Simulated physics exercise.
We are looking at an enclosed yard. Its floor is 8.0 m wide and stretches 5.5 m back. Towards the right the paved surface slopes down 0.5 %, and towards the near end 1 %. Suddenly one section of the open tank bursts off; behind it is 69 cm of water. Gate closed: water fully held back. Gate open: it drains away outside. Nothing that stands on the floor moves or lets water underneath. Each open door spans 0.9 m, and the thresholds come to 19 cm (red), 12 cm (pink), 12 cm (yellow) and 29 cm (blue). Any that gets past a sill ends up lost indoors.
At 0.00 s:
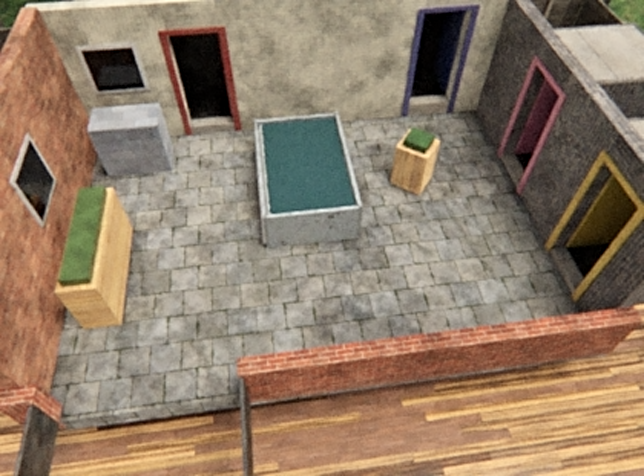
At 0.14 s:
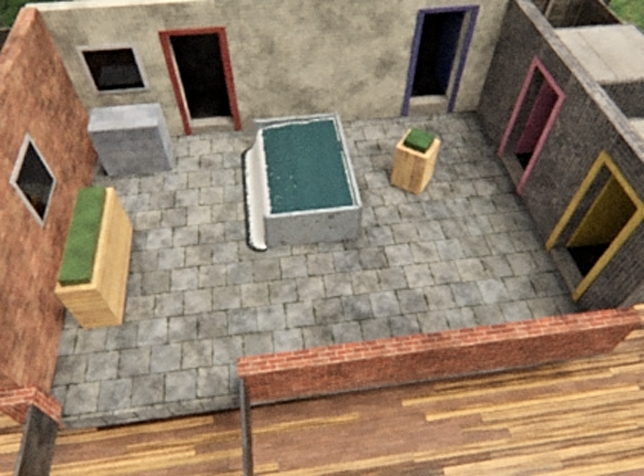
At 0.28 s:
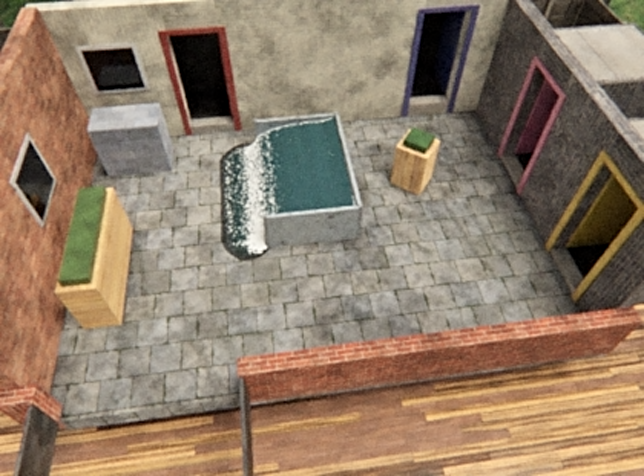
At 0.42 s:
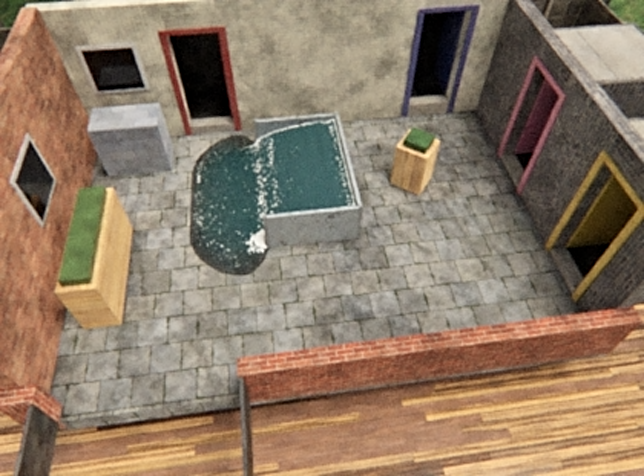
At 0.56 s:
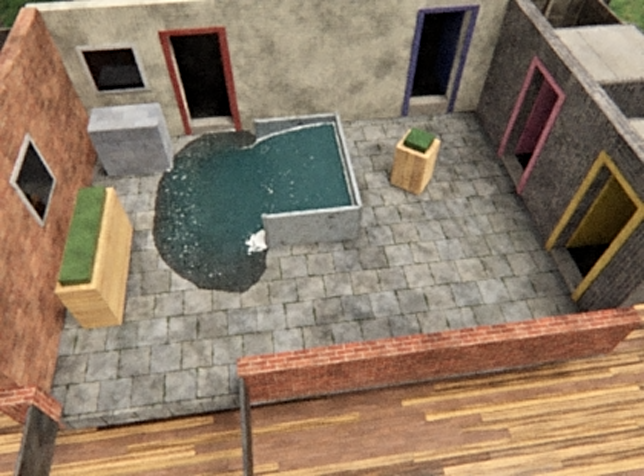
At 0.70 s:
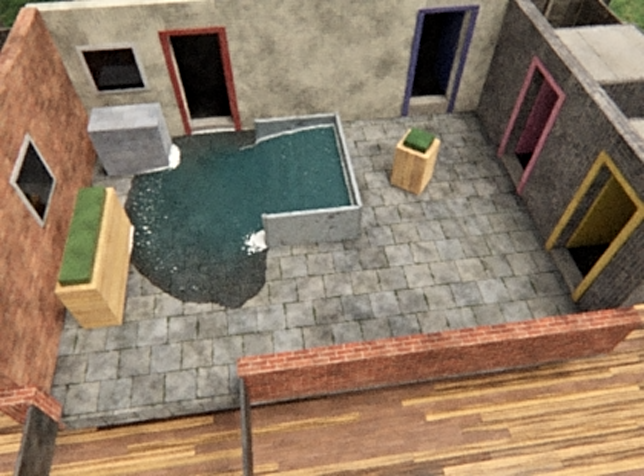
Dark green water pouring from the open left side of a raised tank and spreading across the paved floor of a walled yard.
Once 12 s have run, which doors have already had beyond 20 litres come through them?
Outcome: Red door: Not over, pink door: Not over, yellow door: Not over, blue door: Not over.
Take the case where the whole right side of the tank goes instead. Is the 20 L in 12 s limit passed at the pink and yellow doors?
Against the limit, the pink door exceeds it and the yellow door exceeds it.
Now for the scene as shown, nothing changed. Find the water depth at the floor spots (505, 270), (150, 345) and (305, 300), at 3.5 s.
The depths come out at 0, 7 and 0 centimetres, in the order listed.
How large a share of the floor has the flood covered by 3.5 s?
Near 40 per cent is wet.
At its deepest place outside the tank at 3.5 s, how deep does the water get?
Max depth: About 29 centimetres.
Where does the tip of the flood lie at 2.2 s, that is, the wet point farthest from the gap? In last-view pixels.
That would be close to (48, 406).
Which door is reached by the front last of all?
Answer: The yellow door.
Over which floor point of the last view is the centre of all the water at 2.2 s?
At roughly (191, 207).
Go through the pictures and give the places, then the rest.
The open tank at (304, 164) is whole and still, 69 cm deep, in the first frame.
Water pours out at (264, 185) and has run 1.3 m, to (255, 149); typically 9 cm deep outside, 69 cm at the open tank's back, in the second frame.
Water pours out at (264, 187) and has run 1.4 m, to (247, 256); typically 13 cm deep outside, 67 cm at the open tank's back, in the third frame.
Water pours out at (264, 188) and has run 1.8 m, to (222, 268); typically 11 cm deep outside, 60 cm at the open tank's back, in the fourth frame.
The front is at (171, 262), 2.1 m from the gap at (264, 189); 5.9 m2 of floor is under water; 58 cm left at the back of the open tank, in the fifth frame.
Water pours out at (264, 189) and has run 2.6 m, to (132, 254); typically 8 cm deep outside, 53 cm at the open tank's back, in the sixth frame.
After 1.4 s water covers 30 % of the floor and is deepest (44 cm) near (87, 209); red door 12 cm at the sill, 0 L in, pink door not reached, yellow door not reached, blue door not reached.
After 2.2 s water covers 35 % of the floor and is deepest (46 cm) near (98, 155); red door 16 cm at the sill, 1 L in, pink door not reached, yellow door not reached, blue door not reached.
After 3.5 s water covers 40 % of the floor and is deepest (29 cm) near (48, 406); red door 14 cm at the sill, 2 L in, pink door not reached, yellow door not reached, blue door not reached.
After 7.0 s water covers 70 % of the floor and is deepest (10 cm) near (482, 127); red door 4 cm at the sill, 2 L in, pink door 6 cm at the sill, 0 L in, yellow door not reached, blue door 3 cm at the sill, 0 L in.
After 12.0 s water covers 80 % of the floor and is deepest (8 cm) near (533, 342); red door 3 cm at the sill, 2 L in, pink door 3 cm at the sill, 0 L in, yellow door 7 cm at the sill, 0 L in, blue door 2 cm at the sill, 0 L in.
